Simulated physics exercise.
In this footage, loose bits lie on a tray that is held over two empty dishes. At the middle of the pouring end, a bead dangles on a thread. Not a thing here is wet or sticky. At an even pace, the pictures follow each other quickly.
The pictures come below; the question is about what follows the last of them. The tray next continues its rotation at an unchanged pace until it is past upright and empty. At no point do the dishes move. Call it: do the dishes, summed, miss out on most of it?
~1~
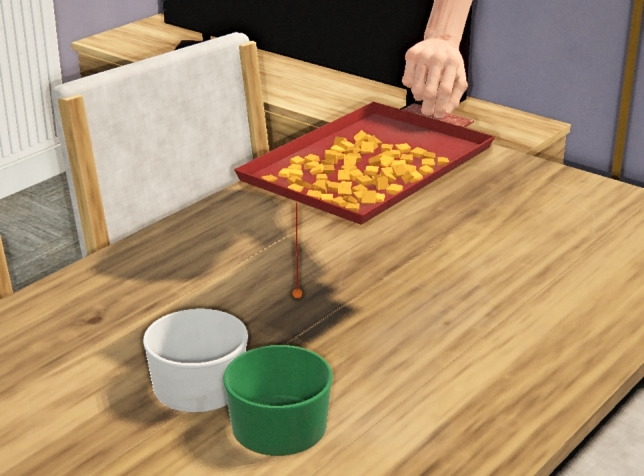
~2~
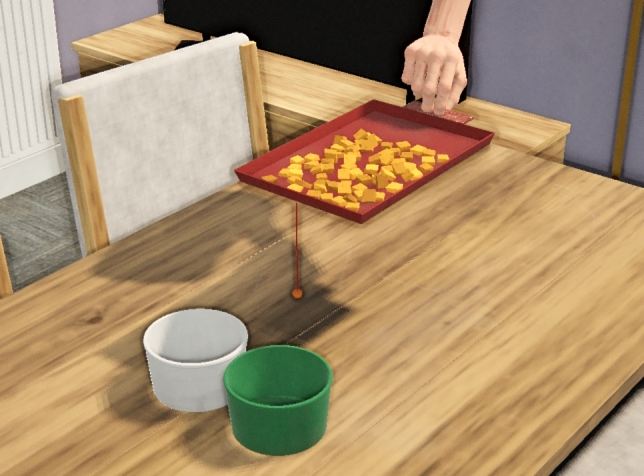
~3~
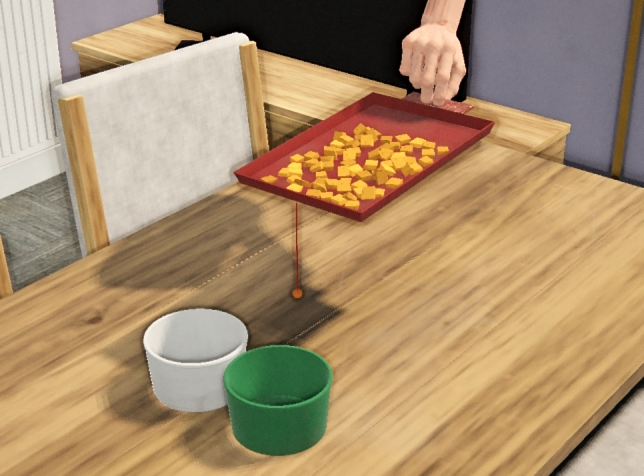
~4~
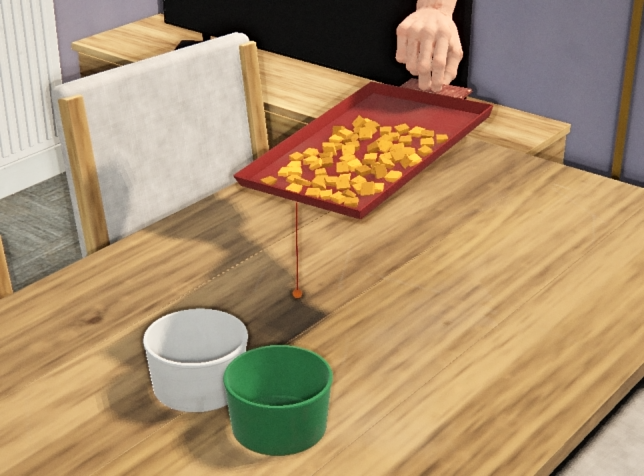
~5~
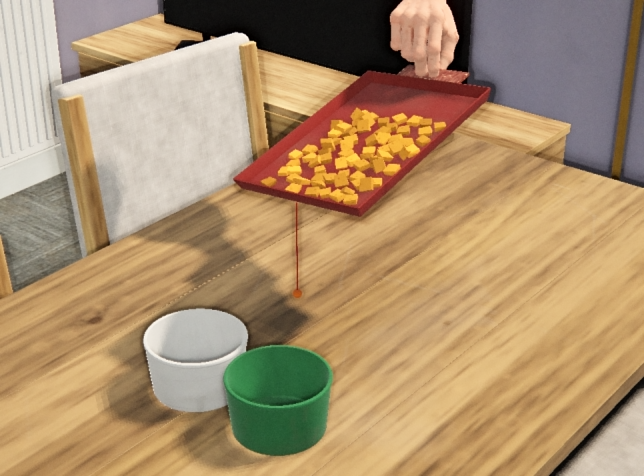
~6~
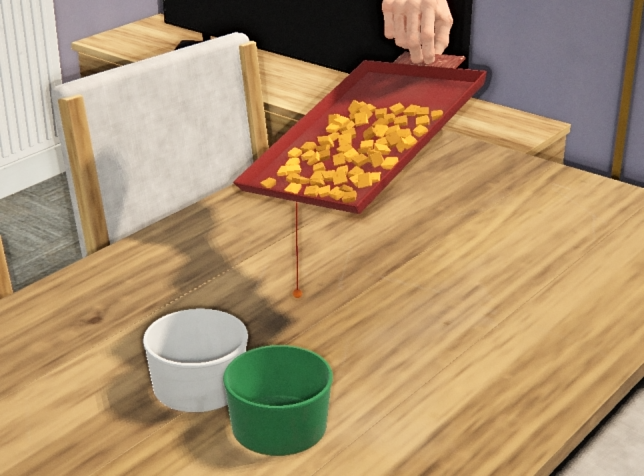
Yes, most of it misses them.
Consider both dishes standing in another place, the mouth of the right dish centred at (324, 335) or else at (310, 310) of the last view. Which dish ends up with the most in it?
Well, first the left-hand one, then the left-hand one.
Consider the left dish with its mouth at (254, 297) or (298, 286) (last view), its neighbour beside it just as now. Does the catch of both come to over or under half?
Placing 1: A majority of it. Placing 2: A minority of it.
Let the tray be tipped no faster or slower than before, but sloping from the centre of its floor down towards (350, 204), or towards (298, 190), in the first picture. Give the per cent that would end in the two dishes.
It comes to about 0 per cent the first time and about 20 per cent the second.
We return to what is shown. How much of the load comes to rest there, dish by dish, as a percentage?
Left dish: 0 %, right dish: 0 %.
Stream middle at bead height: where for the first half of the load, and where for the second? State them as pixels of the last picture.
Around (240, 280) first; around (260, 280) second.
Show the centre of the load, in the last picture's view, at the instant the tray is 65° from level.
I'd put the middle close to (278, 174).
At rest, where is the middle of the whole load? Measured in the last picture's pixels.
I'd mark it at roughly (238, 336).
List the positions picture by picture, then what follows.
The first picture shows corners of the pouring end at (240, 169) and (361, 212), level; middle of the load at (355, 175), small crackers; left dish at (162, 378); right dish at (244, 421); bead on its thread at (297, 293).
The second picture shows corners of the pouring end at (240, 170) and (361, 211), level; middle of the load at (355, 174).
The third picture shows corners of the pouring end at (239, 171) and (360, 210), tipped barely, lowest at the left corner; middle of the load at (355, 171).
The fourth picture shows corners of the pouring end at (239, 174) and (359, 207), tipped a little, lowest at the left corner; middle of the load at (354, 165).
The fifth picture shows corners of the pouring end at (239, 177) and (358, 205), tipped a little, lowest at the left corner; middle of the load at (353, 160).
The sixth picture shows corners of the pouring end at (238, 180) and (356, 203), tipped clearly, lowest at the left corner; middle of the load at (351, 155); left dish at (162, 378); right dish at (244, 421).
Soon, tray tipped steeply; nearly all on the tray; a small part in the air.
A while on, tray tipped past a quarter turn; a small part on the tray; about half outside both; about a third in the air.
Towards the end, tray tipped past a quarter turn; all outside both.
Finally, tray tipped past a quarter turn; none in the right dish; none in the left dish; all outside both.
